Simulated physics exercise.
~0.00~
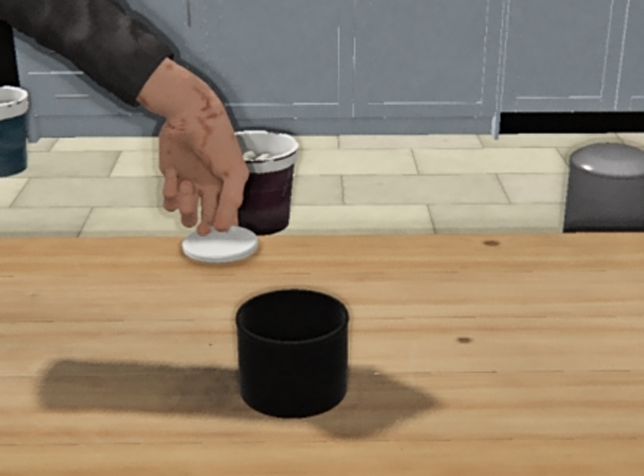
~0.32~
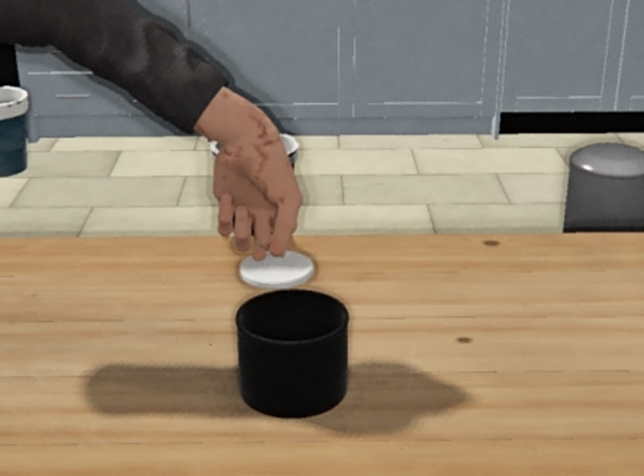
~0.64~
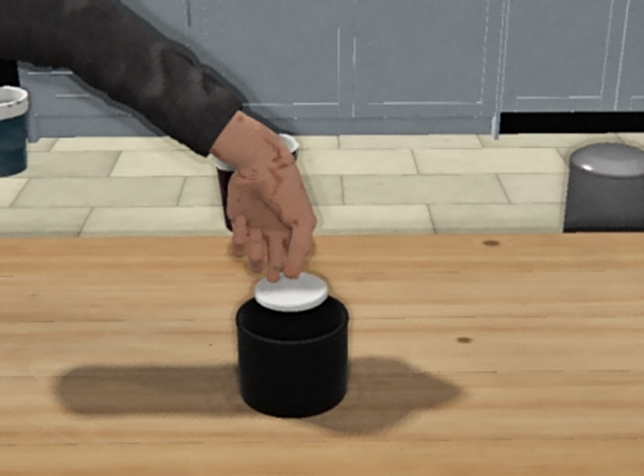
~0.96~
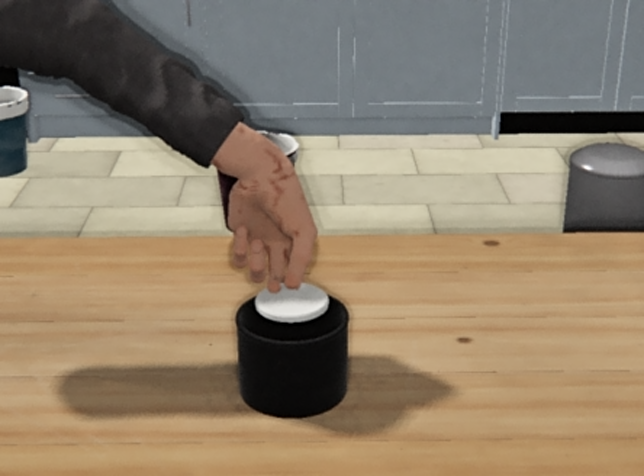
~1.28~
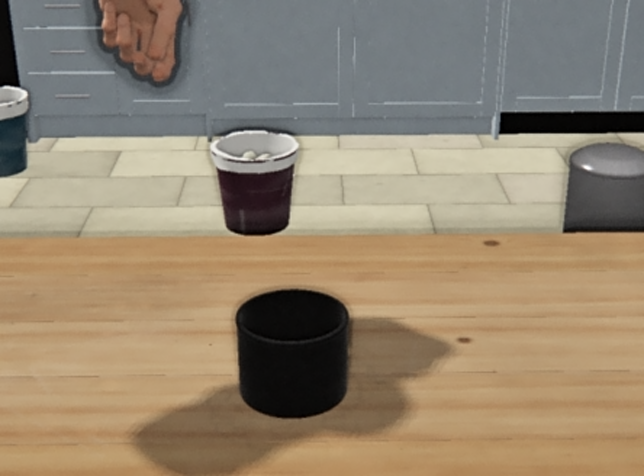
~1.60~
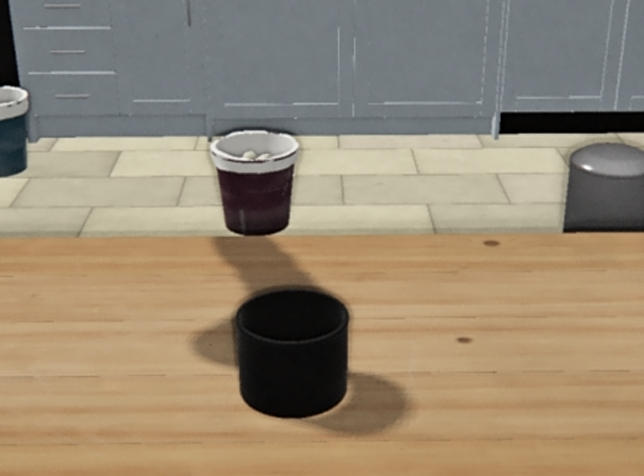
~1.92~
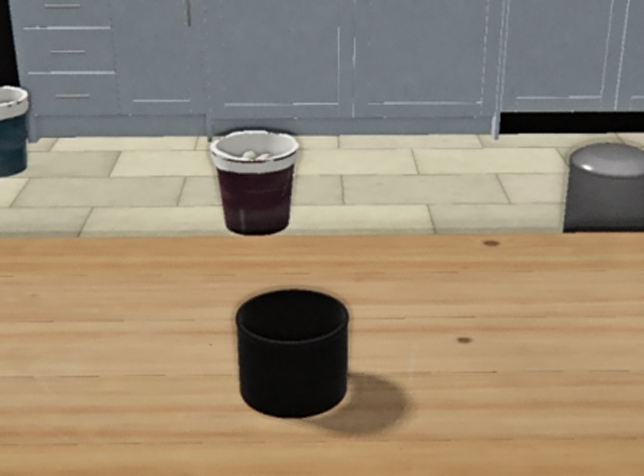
A hand holds a white disc over an open black container and drops it inside.
